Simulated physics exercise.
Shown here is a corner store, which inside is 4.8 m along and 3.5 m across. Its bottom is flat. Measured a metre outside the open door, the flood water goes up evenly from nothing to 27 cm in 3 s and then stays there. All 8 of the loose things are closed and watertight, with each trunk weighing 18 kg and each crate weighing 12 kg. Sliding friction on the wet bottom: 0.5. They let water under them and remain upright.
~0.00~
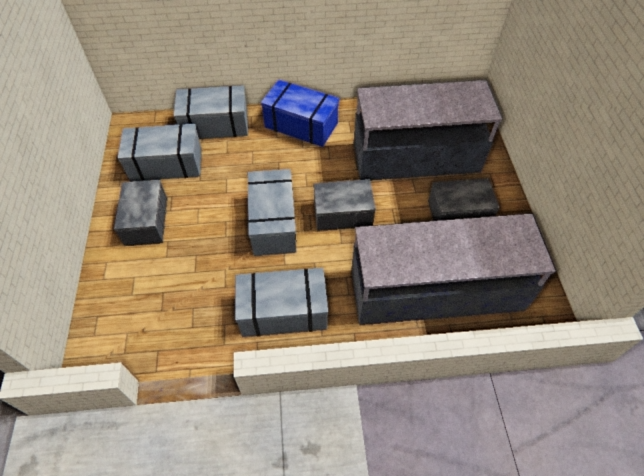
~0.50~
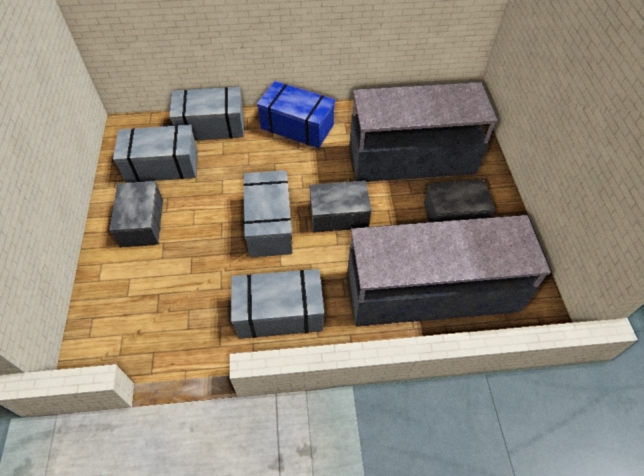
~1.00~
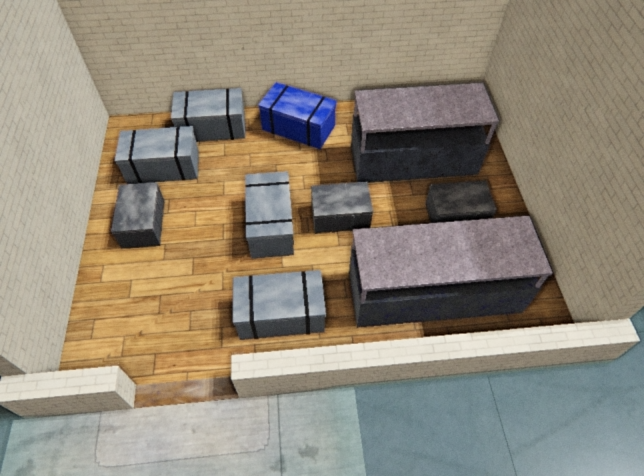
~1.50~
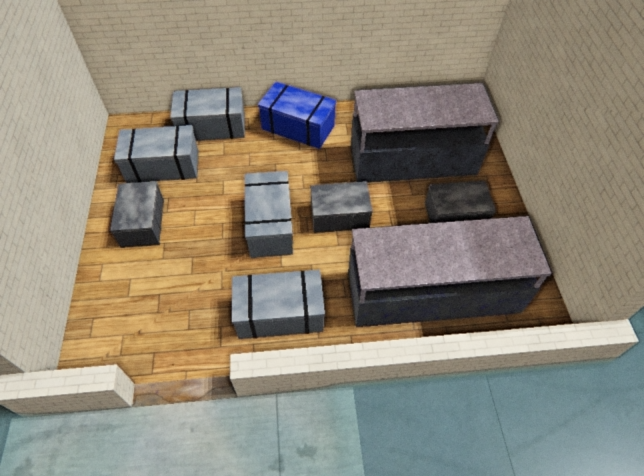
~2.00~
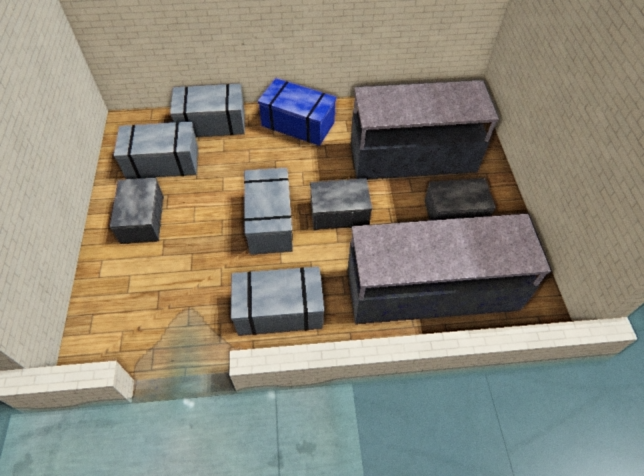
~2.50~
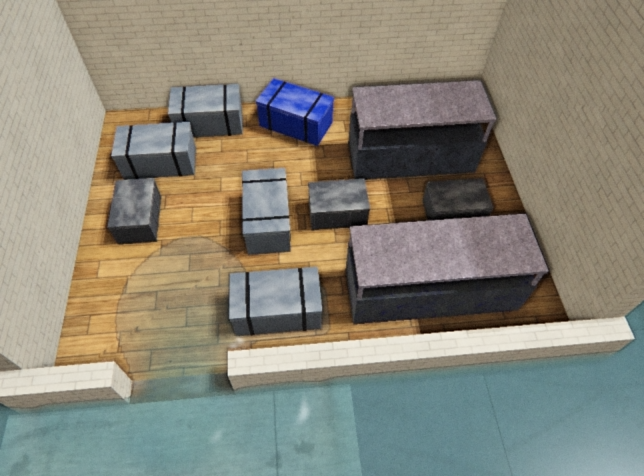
Shallow water spreading over the pavement outside a walled store, then entering through the doorway onto wooden flooring, the trunks staying still.
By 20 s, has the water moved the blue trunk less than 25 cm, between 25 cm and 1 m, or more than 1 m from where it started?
Between 25 cm and 1 m.
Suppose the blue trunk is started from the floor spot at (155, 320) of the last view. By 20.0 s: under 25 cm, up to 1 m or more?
Answer: It covers a big distance.
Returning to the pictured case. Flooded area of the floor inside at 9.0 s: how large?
Some 14 m2.
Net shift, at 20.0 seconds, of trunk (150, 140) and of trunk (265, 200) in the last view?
They've ended up 200 cm and 120 cm away, in that order.
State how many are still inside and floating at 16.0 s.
Tally: 8 of them.
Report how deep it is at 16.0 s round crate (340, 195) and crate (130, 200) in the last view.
Some 16 cm at the first, some 19 cm at the second.
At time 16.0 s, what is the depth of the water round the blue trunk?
Depth: About 21 cm.
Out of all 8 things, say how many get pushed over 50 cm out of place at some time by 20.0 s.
I count 7 of them.
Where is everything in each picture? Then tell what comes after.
The blue trunk at (300, 100) rests on the ground; 0.0 m2 under water; 0 of 8 have shifted, in the first picture.
The blue trunk at (296, 102) rests on the ground; water covers 0.0 m2; 0 of 8 have shifted, in the second picture.
The blue trunk at (298, 103) rests on the ground; 0.0 m2 under water; 0 of 8 have shifted, in the third picture.
The blue trunk at (297, 102) rests on the ground; 0.0 m2 under water; 0 of 8 have shifted, in the fourth picture.
The blue trunk at (297, 99) rests on the ground; water covers 0.3 m2; 0 of 8 have shifted, in the fifth picture.
The blue trunk at (295, 99), on the bottom; water covers 1.4 m2; 0 of 8 have shifted, in the sixth picture.
After 4.0 s the blue trunk is near (295, 99), 0.0 m from its start, aground; 1 afloat.
After 9.0 s the blue trunk is near (330, 94), 0.4 m from its start, afloat; 6 afloat.
After 16.0 s the blue trunk is near (330, 86), 0.4 m from its start, afloat; 8 afloat.
After 20.0 s the blue trunk is near (329, 83), 0.4 m from its start, afloat; 8 afloat.
